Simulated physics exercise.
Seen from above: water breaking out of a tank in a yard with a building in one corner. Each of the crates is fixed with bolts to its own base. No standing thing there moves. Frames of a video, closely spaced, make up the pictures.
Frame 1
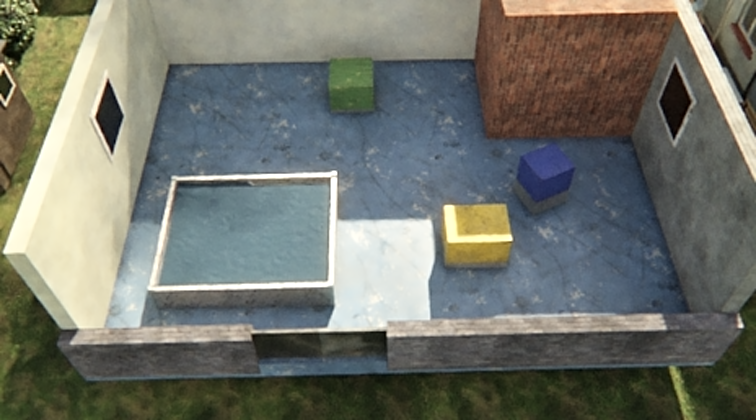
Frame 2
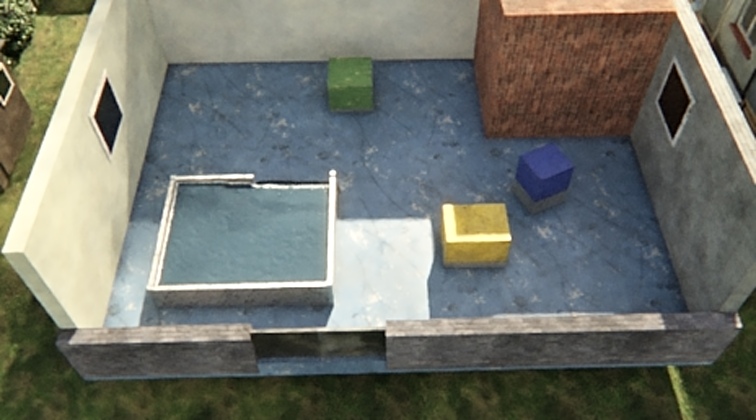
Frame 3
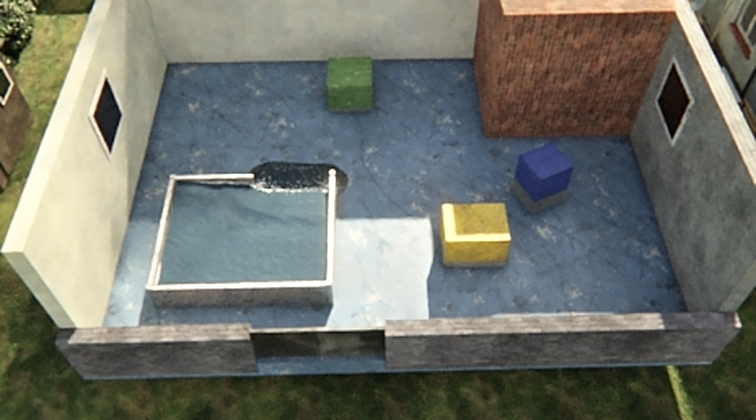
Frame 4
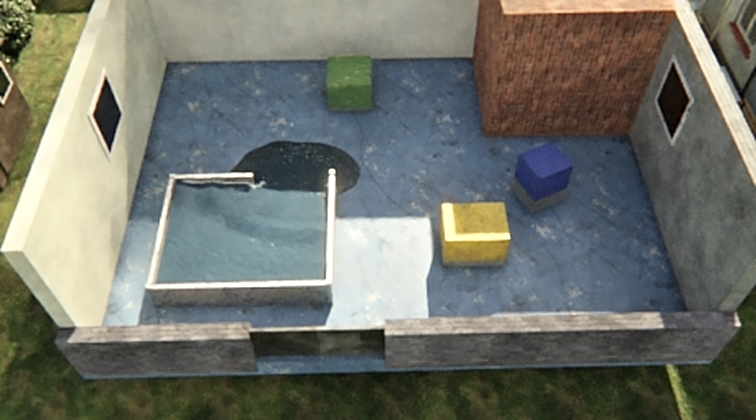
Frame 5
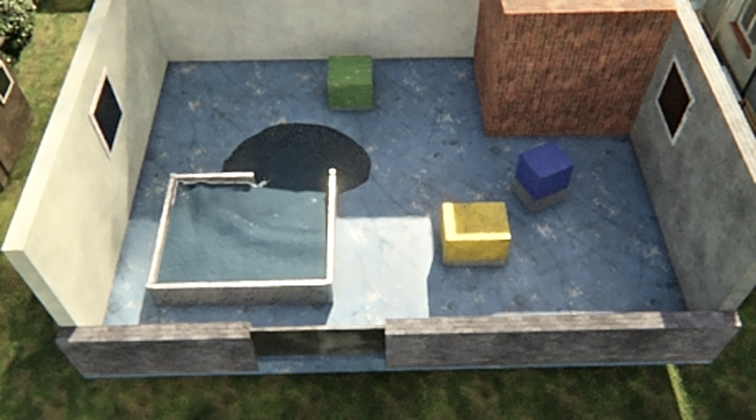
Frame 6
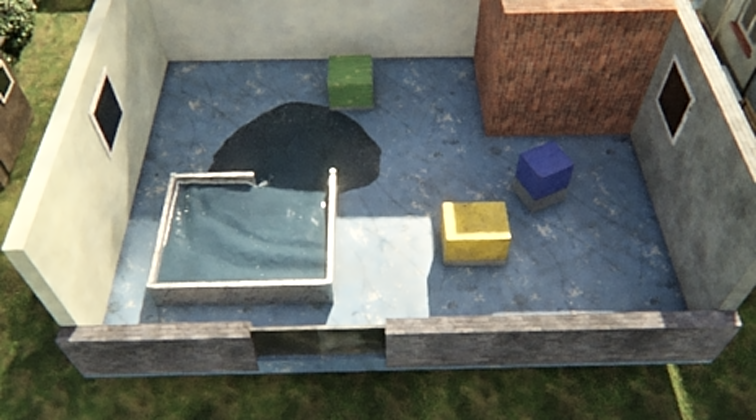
We see a walled yard with a brick structure, green, yellow and blue blocks, and a water tank; a gap opens on the tank's far side, and water pours out, spreading in a widening dark patch across the floor.
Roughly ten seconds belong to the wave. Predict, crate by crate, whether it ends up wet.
The yellow crate ends up dry; the blue crate ends up dry; the green crate ends up wet.
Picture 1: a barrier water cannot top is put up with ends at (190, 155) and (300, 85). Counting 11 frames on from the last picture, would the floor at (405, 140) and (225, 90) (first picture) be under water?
In order, I'd call them inundated and bare.
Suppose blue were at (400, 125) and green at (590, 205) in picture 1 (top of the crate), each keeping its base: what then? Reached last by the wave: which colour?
Green one.
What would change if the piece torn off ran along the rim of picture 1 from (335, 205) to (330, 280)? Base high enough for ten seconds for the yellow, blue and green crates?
Result: Yellow crate is swamped; blue crate is not reached; green crate is swamped.
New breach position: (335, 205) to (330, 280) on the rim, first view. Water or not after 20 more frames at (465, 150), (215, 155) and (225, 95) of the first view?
Sodden, then spared, then spared.
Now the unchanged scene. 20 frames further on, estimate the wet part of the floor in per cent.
That works out at 35 %.
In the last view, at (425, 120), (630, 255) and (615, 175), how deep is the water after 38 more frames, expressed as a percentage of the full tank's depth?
Taking the places in turn, I get roughly 25, 0 and 2 percent.
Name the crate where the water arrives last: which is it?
Result - the yellow-painted one.
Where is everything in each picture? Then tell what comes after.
In the first frame, the water tank at (249, 231) is whole and still.
In the second frame, water pours out on the water tank's far side and has run to a hidden place.
In the third frame, water pours out on the water tank's far side and has run to (264, 167).
In the fourth frame, the front is at (276, 145), out from the gap on the water tank's far side.
In the fifth frame, water pours out on the water tank's far side and has run to (282, 128).
In the sixth frame, the front is at (294, 106), out from the gap on the water tank's far side.
A moment on, water covers 20 % of the floor; the yellow crate not reached, the blue crate not reached, the green crate water round its plinth.
Next, water covers 30 % of the floor; the yellow crate not reached, the blue crate not reached, the green crate water round its plinth.
Then, water covers 35 % of the floor; the yellow crate not reached, the blue crate not reached, the green crate water round its plinth.
Later, water covers 55 % of the floor; the yellow crate water round its plinth, the blue crate water round its plinth, the green crate water round its plinth.
In the end, water covers 90 % of the floor; the yellow crate stayed above the water, the blue crate stayed above the water, the green crate was topped.
